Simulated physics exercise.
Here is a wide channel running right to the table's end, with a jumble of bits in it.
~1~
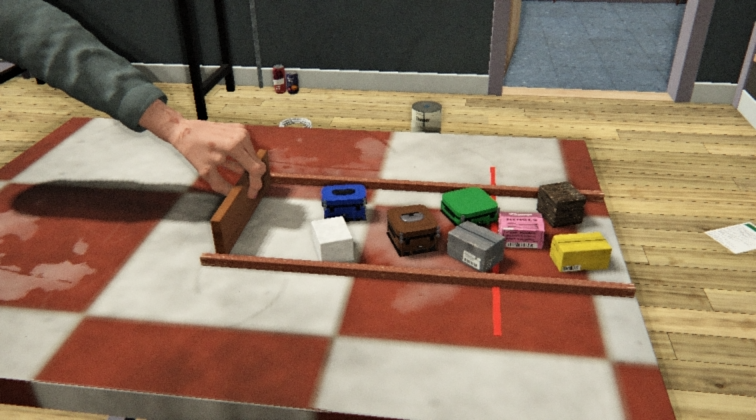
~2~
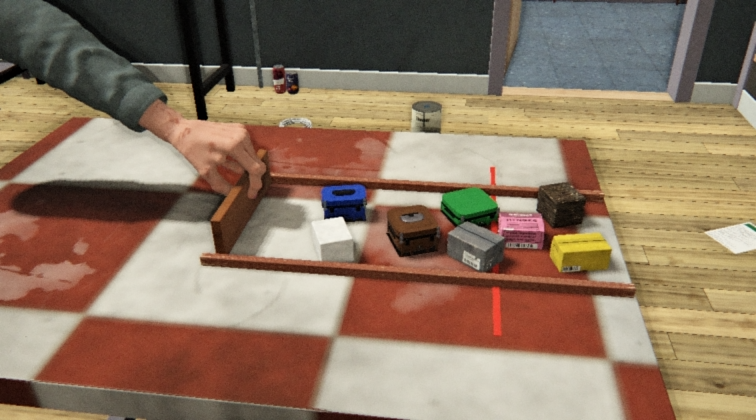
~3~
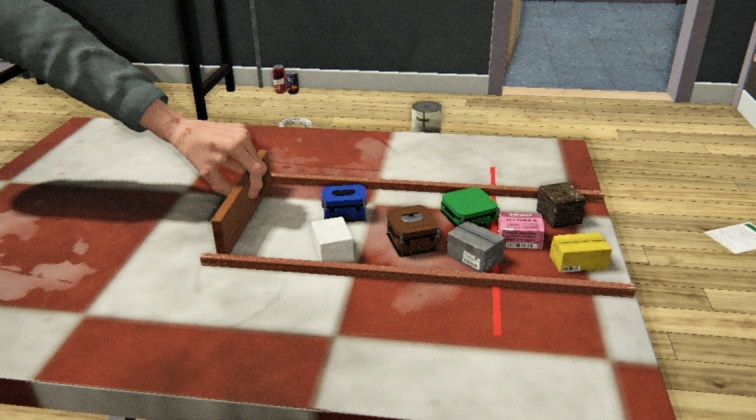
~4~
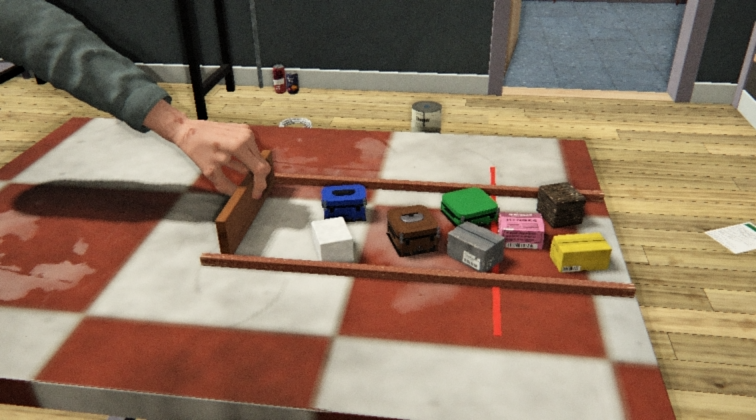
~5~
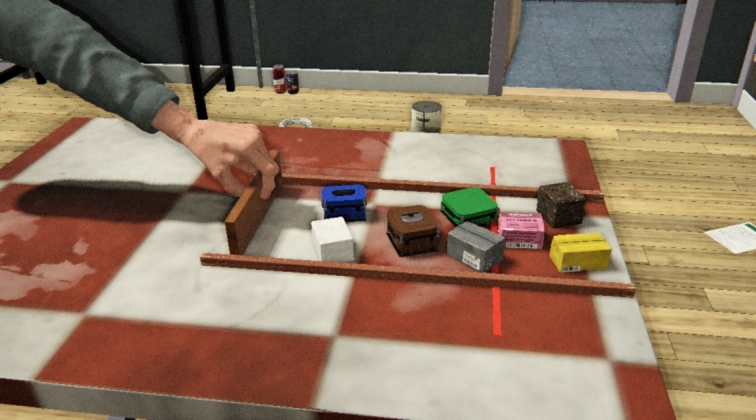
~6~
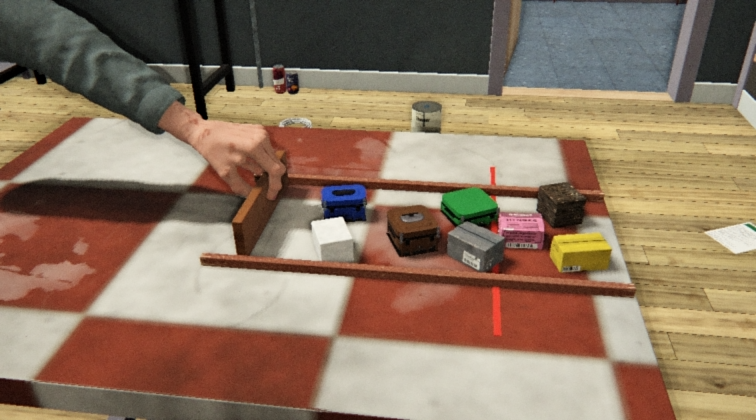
On a red and white checked tabletop, a wide channel between two thin rails holds a jumble of small boxes and cases, with a hand gripping an upright board at its left end. The board stays almost still at first, then the hand slides it slightly right, while the boxes stay put.
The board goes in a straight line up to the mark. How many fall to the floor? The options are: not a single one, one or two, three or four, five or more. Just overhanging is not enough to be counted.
Answer: Not a single one.
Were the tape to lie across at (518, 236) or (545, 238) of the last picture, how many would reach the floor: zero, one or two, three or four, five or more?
With the tape at the first place the answer is one to two, and at the second place it's either three or four.
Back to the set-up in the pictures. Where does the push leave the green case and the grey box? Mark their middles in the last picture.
First (555, 207), then (592, 260).
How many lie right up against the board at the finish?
The number is 2.
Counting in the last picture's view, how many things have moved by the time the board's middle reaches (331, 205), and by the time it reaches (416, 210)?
It comes to 2 for the first spot, 5 for the other.
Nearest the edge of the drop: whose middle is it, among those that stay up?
That's the yellow box.
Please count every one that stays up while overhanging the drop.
The count is 2.
A little later, none off yet; yellow box at rest near (580, 252); black block at rest near (561, 205); pink box at rest near (521, 230).
When it is over, the number that fall off is zero.
